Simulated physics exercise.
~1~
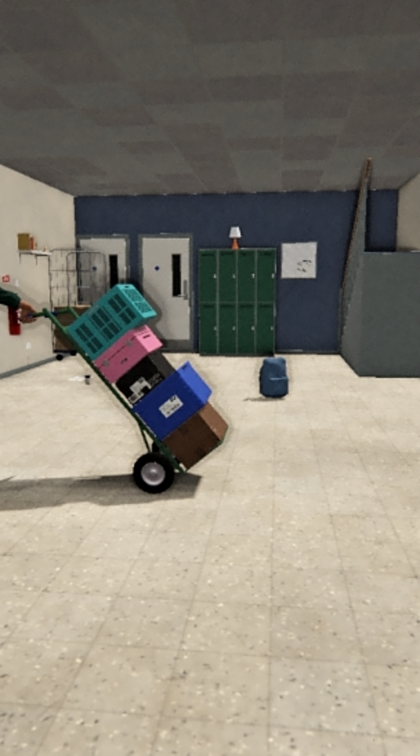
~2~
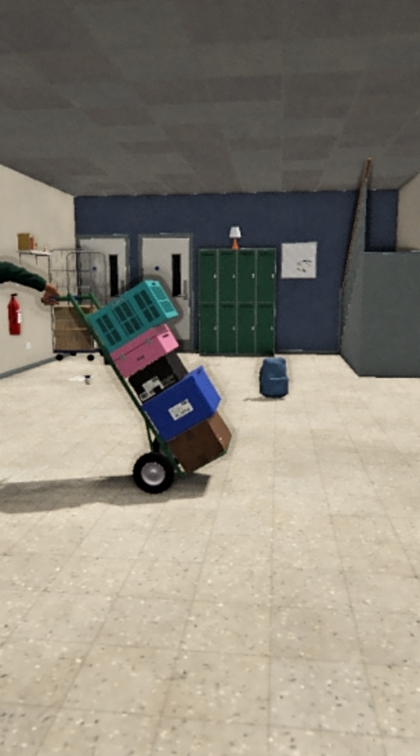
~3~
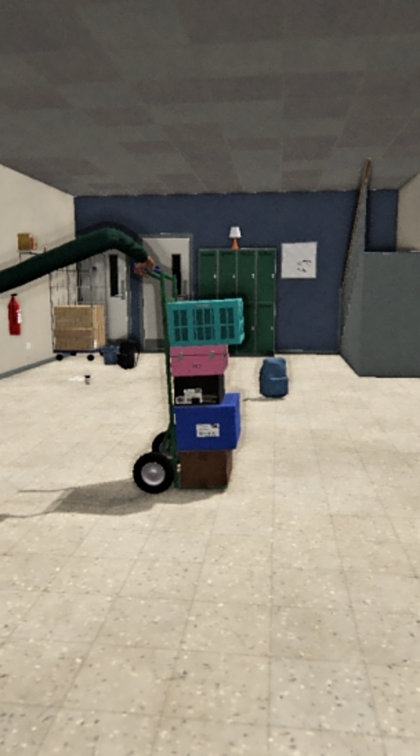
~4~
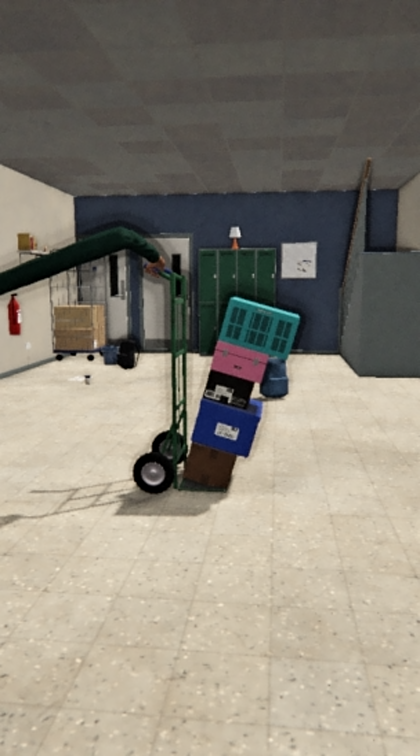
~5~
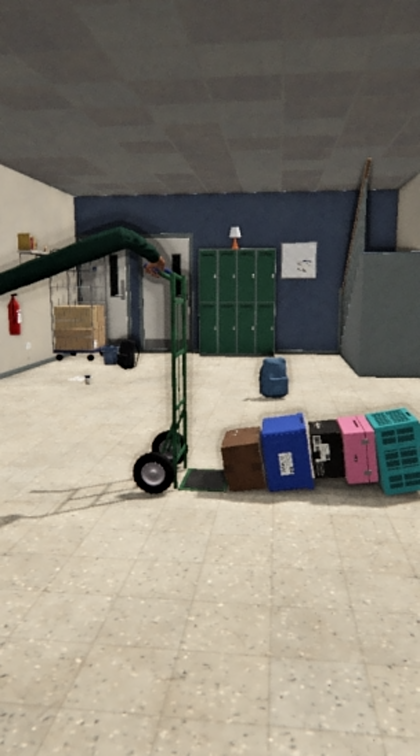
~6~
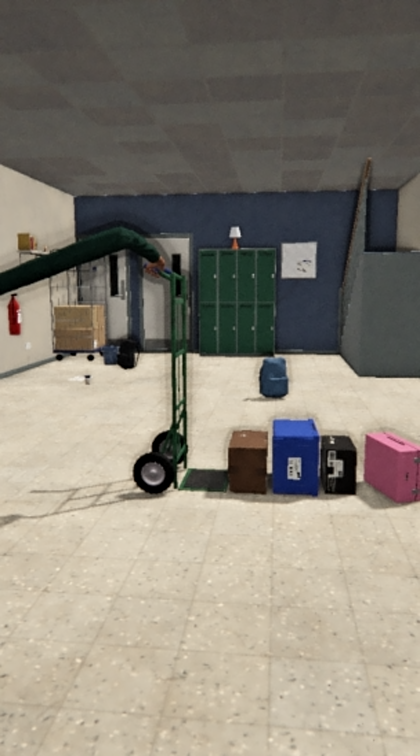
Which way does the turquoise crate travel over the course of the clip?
The turquoise crate moves to the right, toppling with the stack and ending up out of view on that side.
A green-sleeved arm reaches in from the left and holds a green hand truck, seen from the side in a tiled room with lockers against a blue wall. The truck leans back to the left with a brown box, blue tote, black parcel, pink toolbox and turquoise crate stacked from bottom to top. The arm swings it upright and stops it abruptly. The whole stack keeps tipping right, away from the frame, and topples onto the floor. The turquoise crate goes out of view at the right, leaving the other boxes strewn in a row beside the upright, still-held truck.
